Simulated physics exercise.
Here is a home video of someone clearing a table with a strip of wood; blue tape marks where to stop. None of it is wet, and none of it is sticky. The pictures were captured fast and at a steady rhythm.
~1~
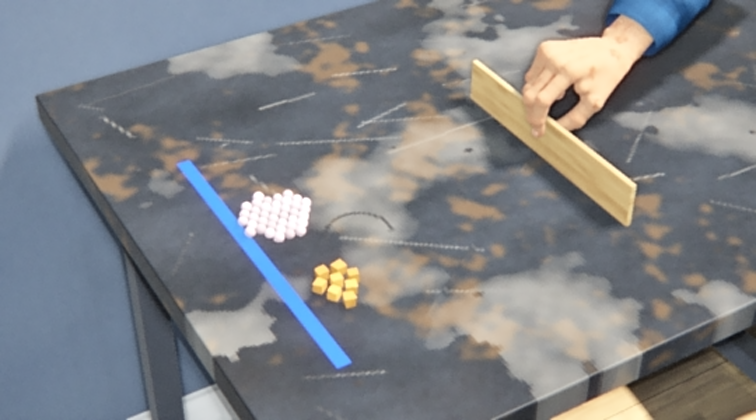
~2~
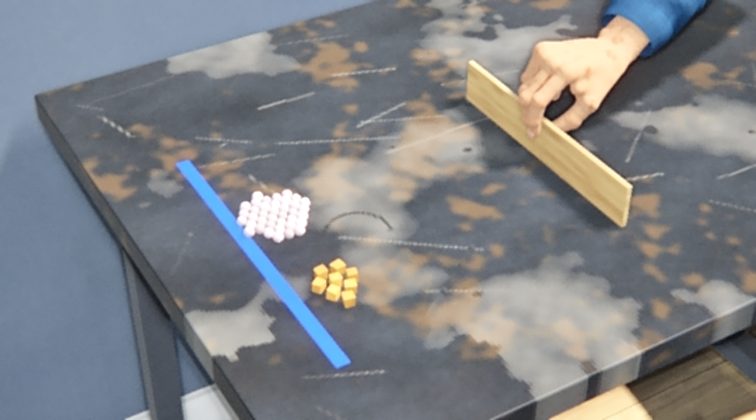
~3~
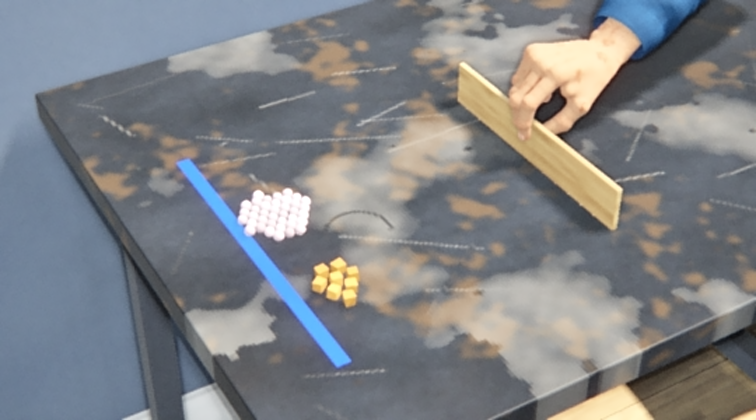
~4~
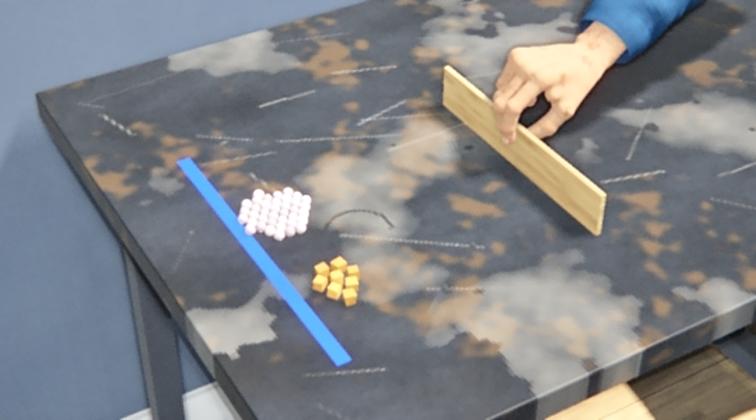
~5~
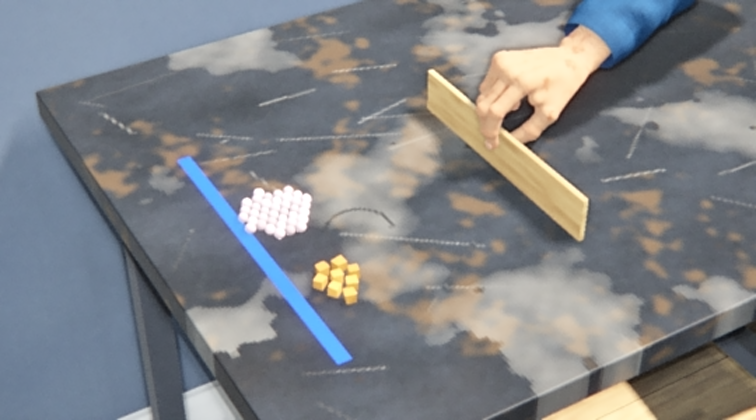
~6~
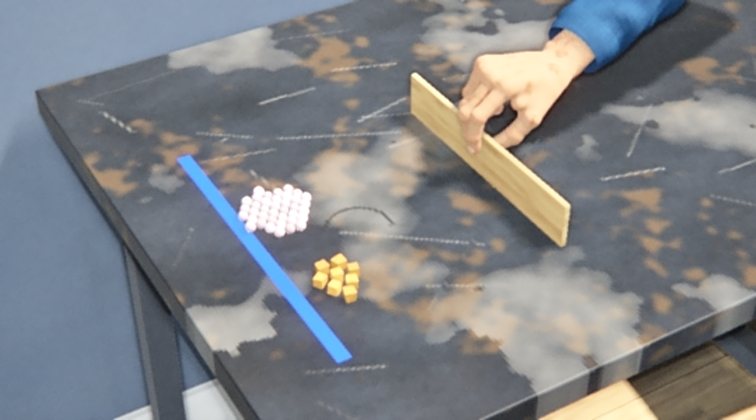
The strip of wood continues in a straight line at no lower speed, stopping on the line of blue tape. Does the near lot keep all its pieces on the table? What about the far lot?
Outcome: Near lot: No fall. Far lot: Partial fall.
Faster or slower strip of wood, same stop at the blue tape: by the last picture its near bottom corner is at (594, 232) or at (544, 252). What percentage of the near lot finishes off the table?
First 0 per cent, second 0 per cent.
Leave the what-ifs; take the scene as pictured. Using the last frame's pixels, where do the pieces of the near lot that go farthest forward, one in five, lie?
I'd place it close to (254, 302).
Then, 0.38 s past the last view, strip of wood still moving, near (367, 176); near lot all on the table, its front near (320, 281); far lot all on the table, its front near (250, 227).
Then, 0.78 s past the last view, strip of wood stopped at the blue tape; near lot all on the table, its front near (248, 305); far lot all on the table, its front near (155, 242).
Then, 1.06 s past the last view, strip of wood stopped at the blue tape; near lot all on the table, its front near (246, 305); far lot about two thirds over the edge.
Finally, strip of wood stopped at the blue tape; near lot all on the table, its front near (246, 305); far lot all over the edge.
